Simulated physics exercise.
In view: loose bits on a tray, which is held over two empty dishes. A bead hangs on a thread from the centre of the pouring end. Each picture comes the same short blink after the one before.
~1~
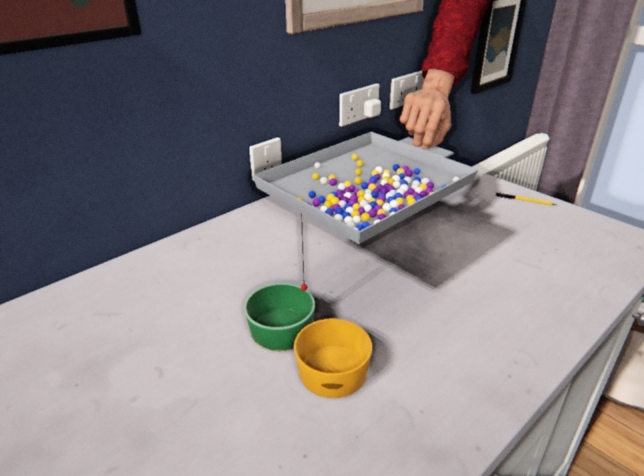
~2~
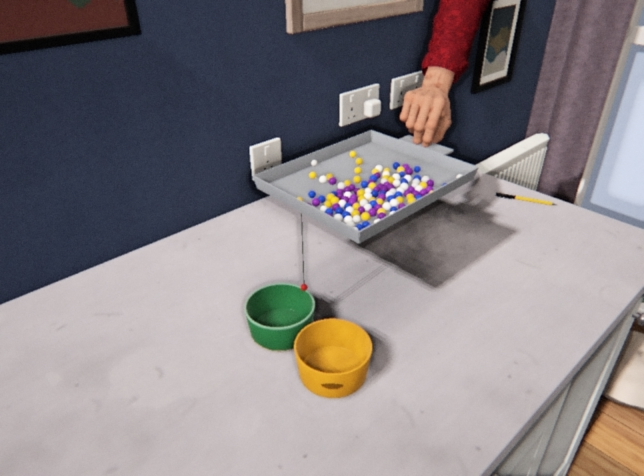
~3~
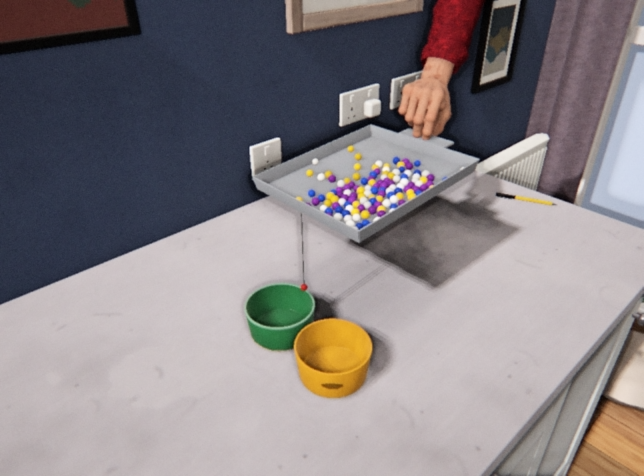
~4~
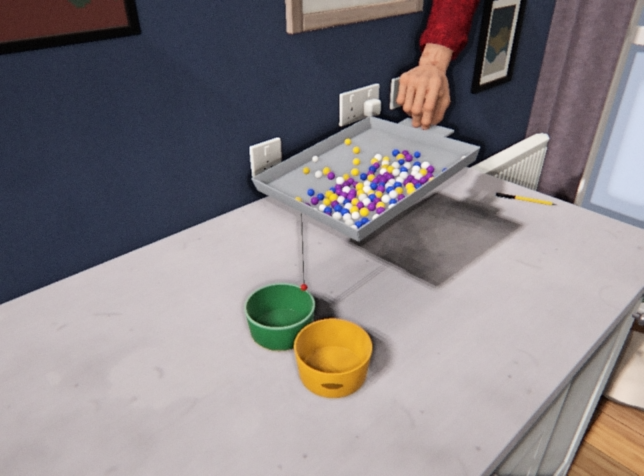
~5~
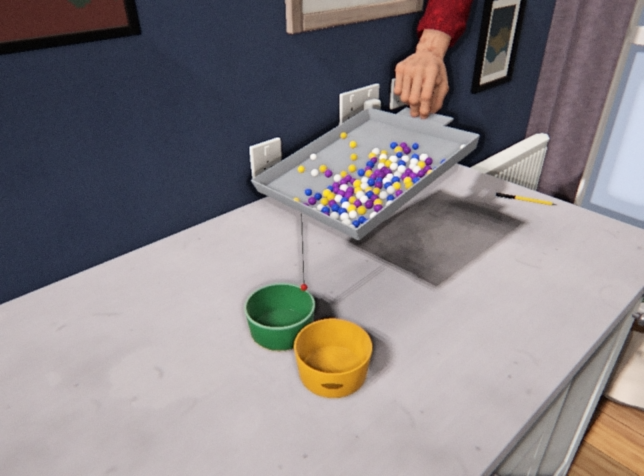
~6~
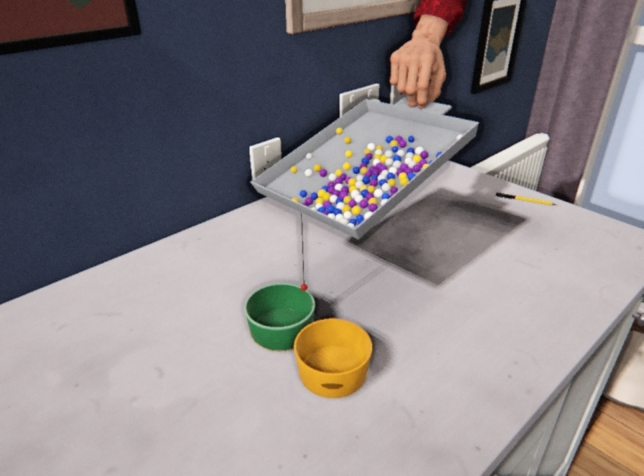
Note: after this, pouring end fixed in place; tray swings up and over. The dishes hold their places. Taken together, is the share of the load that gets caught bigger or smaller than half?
Smaller.
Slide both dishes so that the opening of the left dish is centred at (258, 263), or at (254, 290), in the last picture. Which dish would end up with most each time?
The first try: The left-side dish. The second: The left-side dish.
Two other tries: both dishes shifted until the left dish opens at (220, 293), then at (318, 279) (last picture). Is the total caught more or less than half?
The pair would catch the lesser share the first time and the lesser share the second time.
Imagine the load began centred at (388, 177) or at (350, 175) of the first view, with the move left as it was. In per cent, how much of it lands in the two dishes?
Share in order: Roughly 30 %, 20 %.
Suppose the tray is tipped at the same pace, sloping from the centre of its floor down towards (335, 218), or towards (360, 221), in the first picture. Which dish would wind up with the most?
The right-side dish first and The right-side dish second.
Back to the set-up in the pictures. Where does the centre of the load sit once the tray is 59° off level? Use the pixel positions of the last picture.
The load's middle is around (296, 189).
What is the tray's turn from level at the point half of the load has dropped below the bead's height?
The tilt is near 95° by then.
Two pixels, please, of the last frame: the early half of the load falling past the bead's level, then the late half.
I'd say close to (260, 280) at first and close to (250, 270) later on.
Shortly afterwards, tray tipped steeply; all but a few on the tray; only a few outside both; only a few in the air.
Next, tray tipped right over; near a quarter on the tray; near a quarter in the left dish; near a quarter outside both; near a quarter in the air.
Some moments later, tray tipped past a quarter turn; only a few in the right dish; near a third in the left dish; near two thirds outside both.
In the end, tray tipped past a quarter turn; only a few in the right dish; near a third in the left dish; near two thirds outside both.
